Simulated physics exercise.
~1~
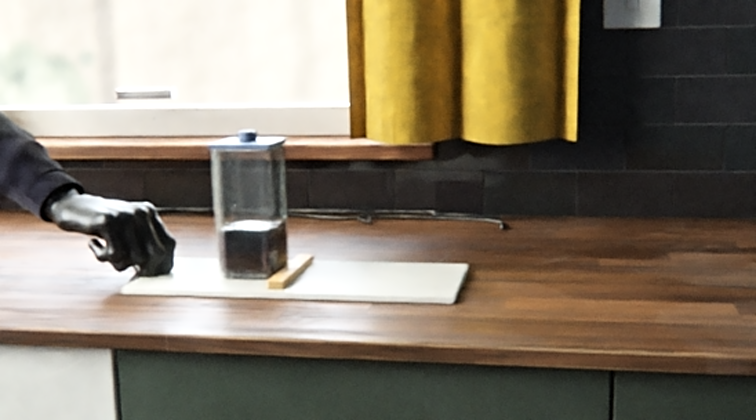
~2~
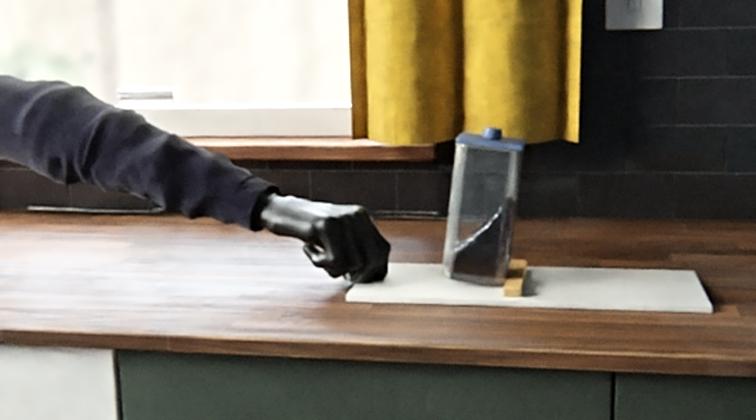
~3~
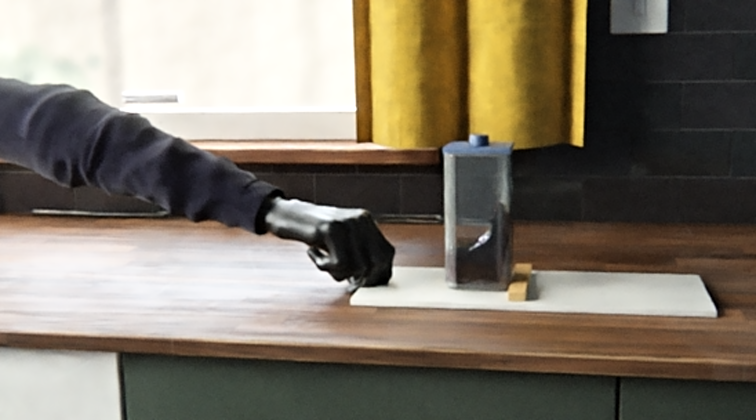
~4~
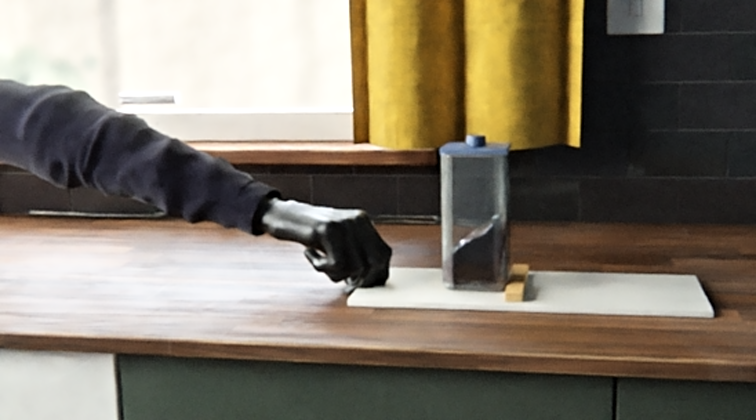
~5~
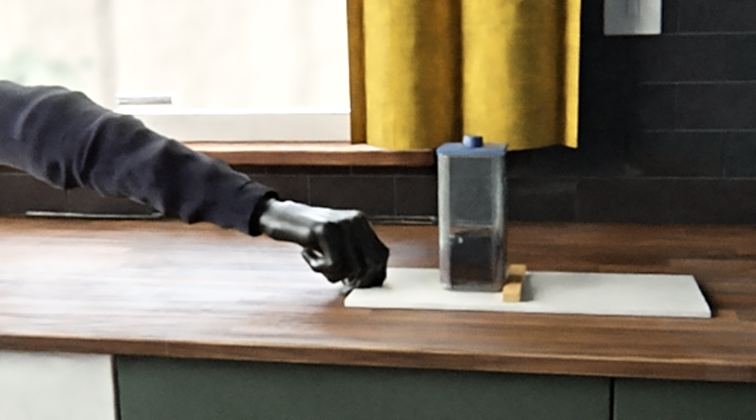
On a wooden kitchen counter, a dark hand slides a pale board to the right, carrying a square, blue-capped bottle of dark liquid beside a small wooden strip. The board stops, the bottle tilts toward the strip as its liquid sloshes, then settles upright, the hand still at the board's edge.
